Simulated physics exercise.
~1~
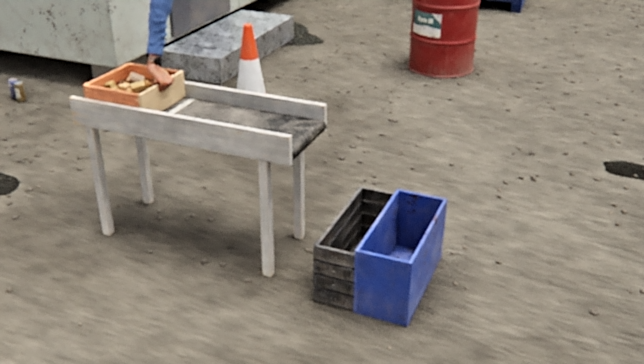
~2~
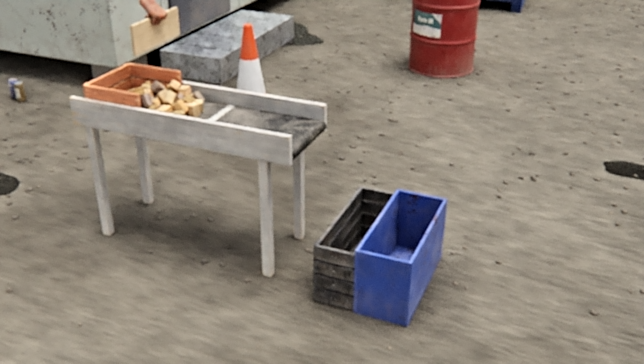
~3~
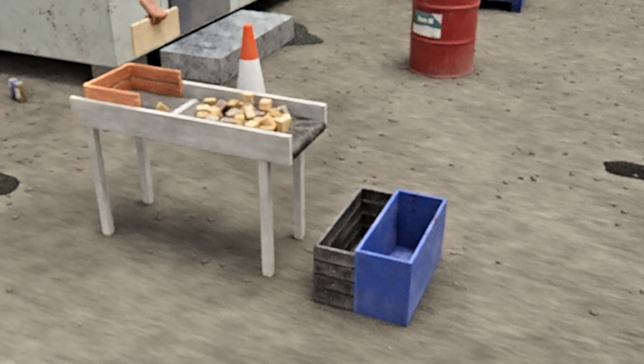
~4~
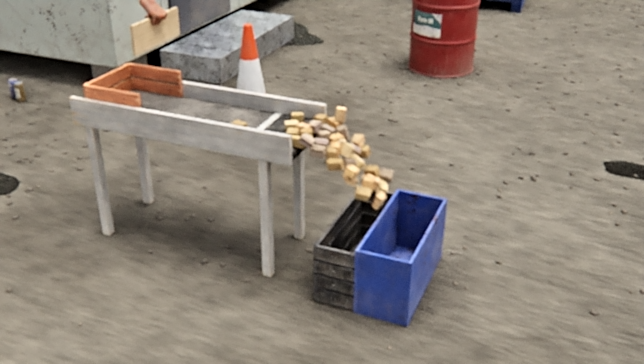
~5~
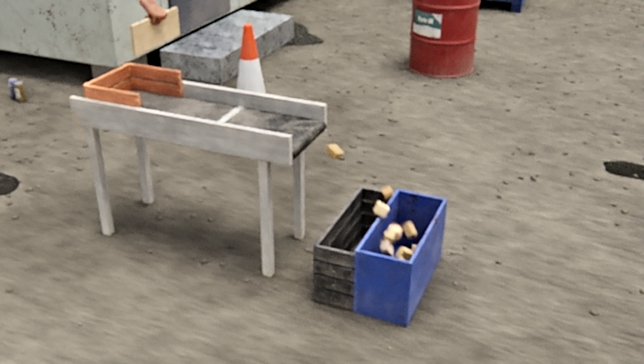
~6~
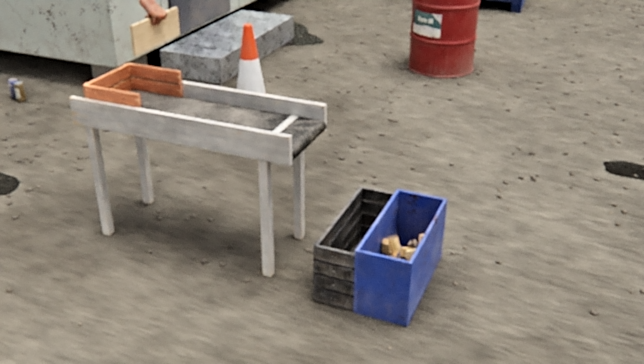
In a dirt yard, a hand lifted the gate of an orange pen on a raised belt, and a heap of small wooden blocks rode right, tumbled off the end past a black box, and ended up in the blue tote.
